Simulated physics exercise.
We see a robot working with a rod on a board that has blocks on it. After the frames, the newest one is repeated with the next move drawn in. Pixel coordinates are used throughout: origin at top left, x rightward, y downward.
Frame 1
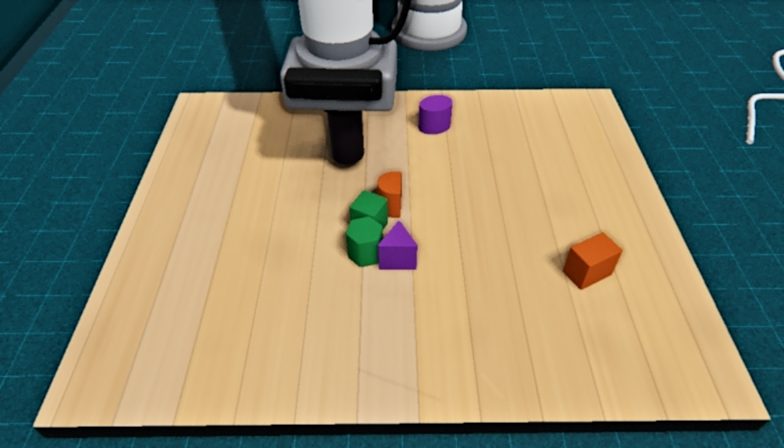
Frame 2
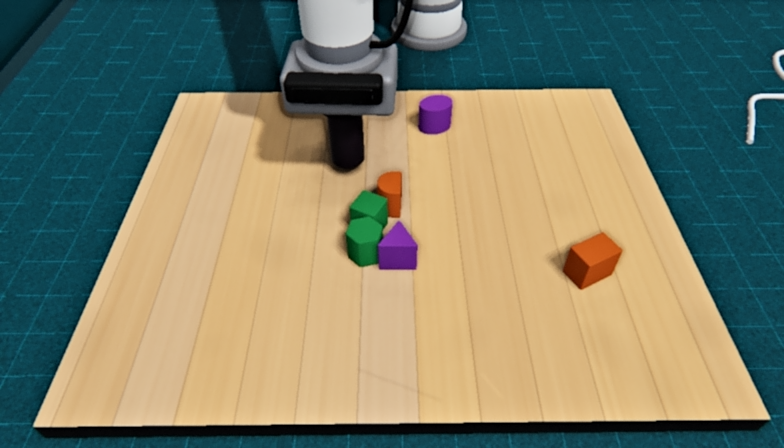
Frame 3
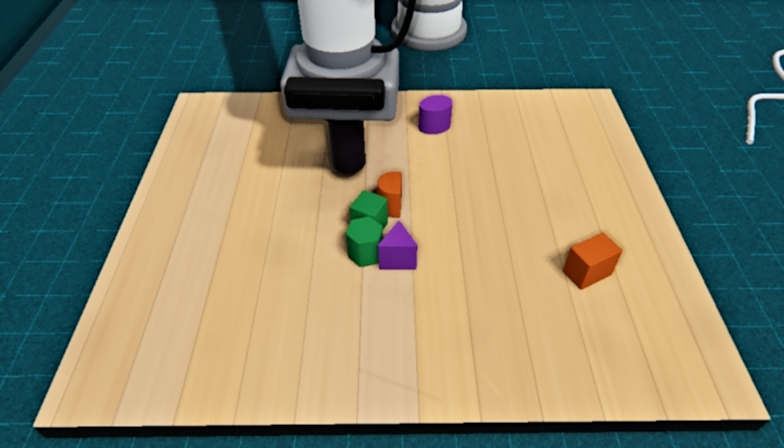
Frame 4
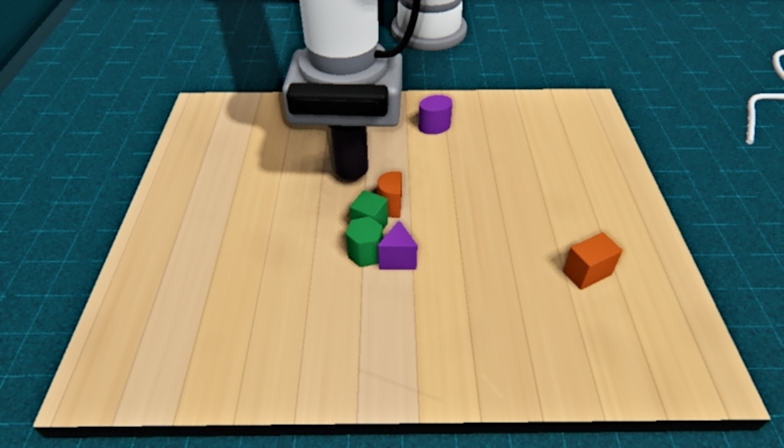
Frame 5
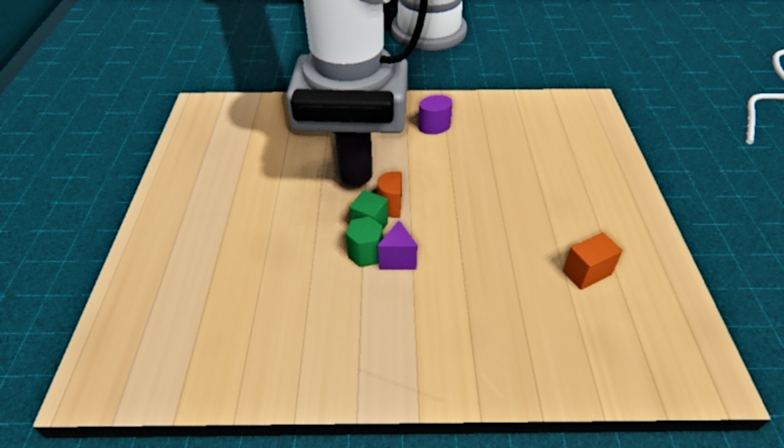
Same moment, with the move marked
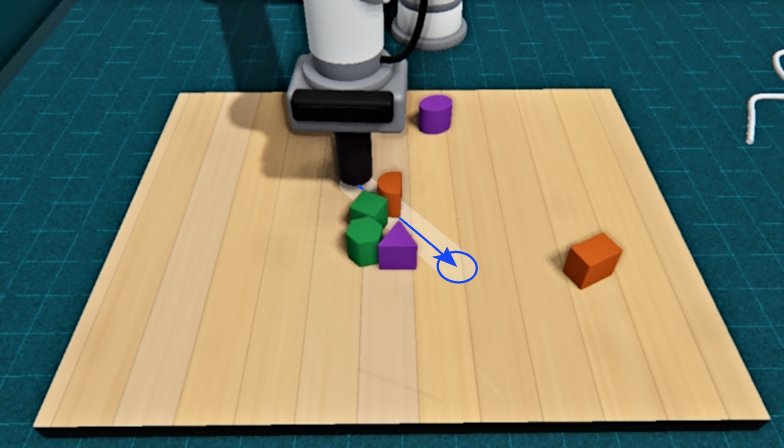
A robot arm holding a dark rod slowly moved a short way down the wooden board, drawing closer to a cluster of green, orange and purple blocks, while all the blocks stayed still.
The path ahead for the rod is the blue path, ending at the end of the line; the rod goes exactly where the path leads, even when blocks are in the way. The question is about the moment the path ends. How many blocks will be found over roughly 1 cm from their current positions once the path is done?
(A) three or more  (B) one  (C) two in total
I choose B.
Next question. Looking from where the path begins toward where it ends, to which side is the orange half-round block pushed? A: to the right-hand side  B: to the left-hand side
Choice B: To the left-hand side.
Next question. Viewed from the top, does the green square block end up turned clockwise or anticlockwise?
The block turns clockwise.
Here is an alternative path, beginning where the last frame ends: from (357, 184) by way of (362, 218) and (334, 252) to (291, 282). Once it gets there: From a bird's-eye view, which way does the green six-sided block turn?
Overhead view: Clockwise.
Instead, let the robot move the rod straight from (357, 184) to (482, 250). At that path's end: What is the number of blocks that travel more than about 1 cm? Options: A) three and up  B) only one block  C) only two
The correct letter is B.
Path on the board, from (357, 184) directly to (457, 267).
What follows on the original path. One third of the way, rod at (388, 199); orange half-round block at (415, 198).
Two thirds of the way, rod at (422, 227); green six-sided block at (361, 233); green square block at (371, 207), turned 20° clockwise; orange half-round block at (456, 222), turned 30° anticlockwise.
At the end, rod at (458, 257); green six-sided block at (361, 233); green square block at (371, 207), turned 20° clockwise; orange half-round block at (499, 242), turned 85° anticlockwise; purple triangular block in place.
